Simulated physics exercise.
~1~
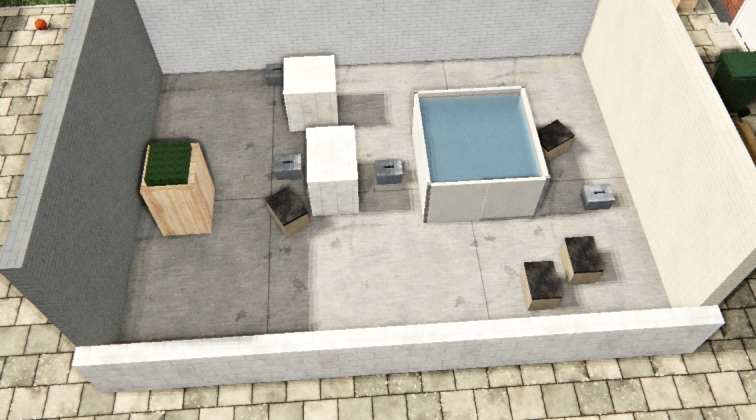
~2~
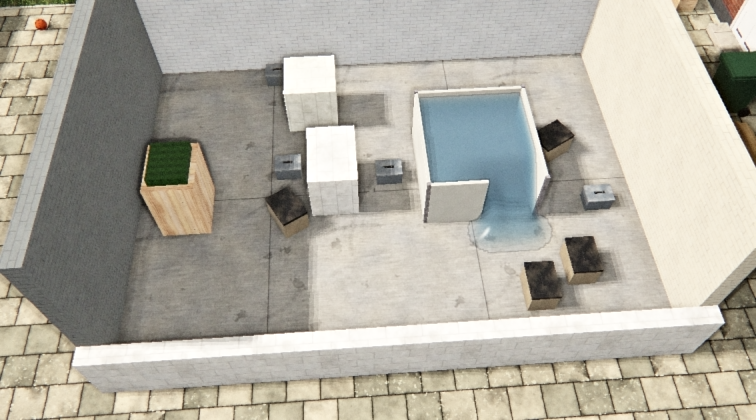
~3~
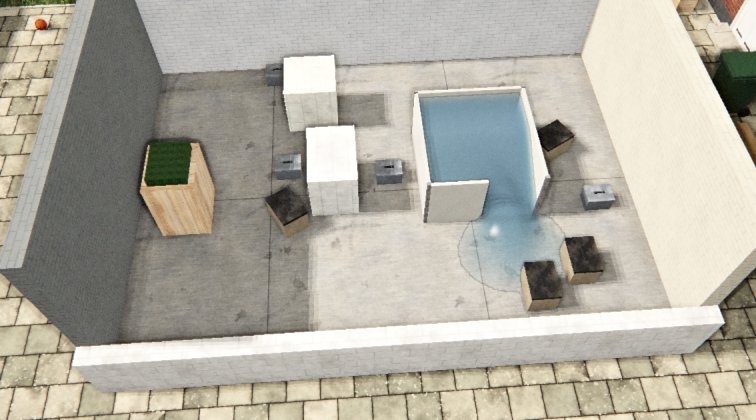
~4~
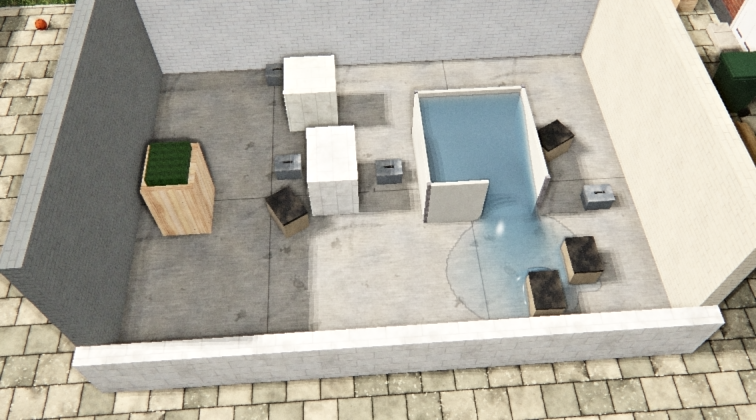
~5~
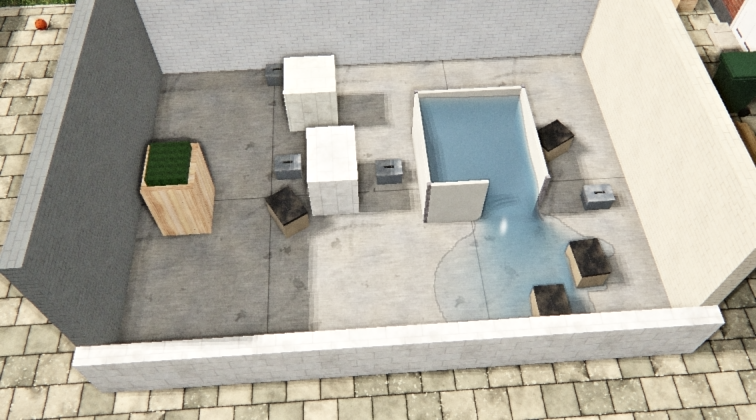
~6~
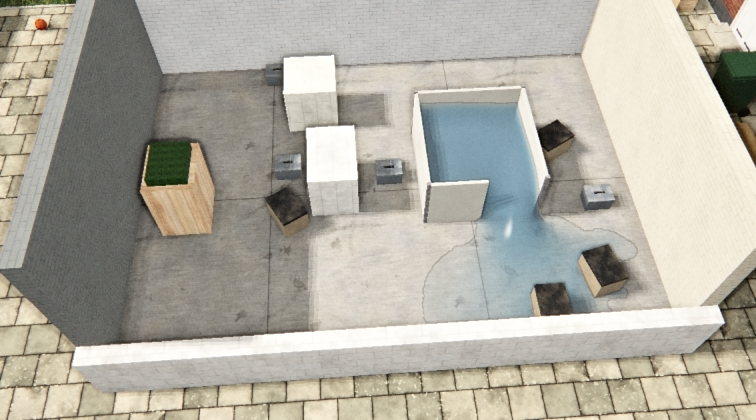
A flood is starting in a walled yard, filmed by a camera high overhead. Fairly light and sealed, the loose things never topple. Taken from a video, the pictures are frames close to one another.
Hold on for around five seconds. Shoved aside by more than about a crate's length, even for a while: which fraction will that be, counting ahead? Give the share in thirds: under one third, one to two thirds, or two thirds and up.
Band-wise it's the middle band, a third to two thirds.
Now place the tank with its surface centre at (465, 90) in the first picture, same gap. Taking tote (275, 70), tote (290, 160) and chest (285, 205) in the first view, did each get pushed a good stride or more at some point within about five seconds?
Taking them in turn: Kept near its start; kept near its start; kept near its start.
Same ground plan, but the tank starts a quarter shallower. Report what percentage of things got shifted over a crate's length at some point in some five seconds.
Estimate: Around 40 in a hundred.
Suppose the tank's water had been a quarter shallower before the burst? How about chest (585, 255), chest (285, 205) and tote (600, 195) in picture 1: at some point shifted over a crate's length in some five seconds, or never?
One after the other: That far or more, no, moved that far.
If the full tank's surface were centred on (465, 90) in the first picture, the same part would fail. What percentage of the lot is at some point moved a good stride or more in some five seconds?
About 40 %.
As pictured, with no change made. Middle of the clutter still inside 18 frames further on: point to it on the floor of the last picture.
What remains is centred near (422, 164).
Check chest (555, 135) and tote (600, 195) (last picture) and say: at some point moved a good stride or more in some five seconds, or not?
In order: Went the distance, then went the distance.
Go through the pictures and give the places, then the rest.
In the first frame, a chest at (543, 279), on the bottom; a chest at (584, 254) rests on the ground; 0 of 8 have shifted.
In the second frame, a chest at (543, 279), on the bottom; a chest at (584, 254) rests on the ground; 0 of 8 have shifted.
In the third frame, a chest at (543, 279) rests on the ground; a chest at (584, 254) rests on the ground; 0 of 8 have shifted.
In the fourth frame, a chest at (547, 289), on the bottom, close to its start; a chest at (584, 254) rests on the ground; 1 of 8 have shifted.
In the fifth frame, a chest at (553, 304), on the bottom, a stride from its start; a chest at (590, 257) rests on the ground, close to its start; 2 of 8 have shifted.
In the sixth frame, a chest at (554, 302) floats, a stride from its start; a chest at (605, 264) rests on the ground, a stride from its start; 2 of 8 have shifted.
A moment on, 1 of 8 are well off their spots; 1 afloat.
Next, 1 of 8 are well off their spots; 2 afloat.
Later, 3 of 8 are well off their spots; 3 afloat.
In the end, 4 of 8 are well off their spots, and 4 have been at some point; 4 afloat.
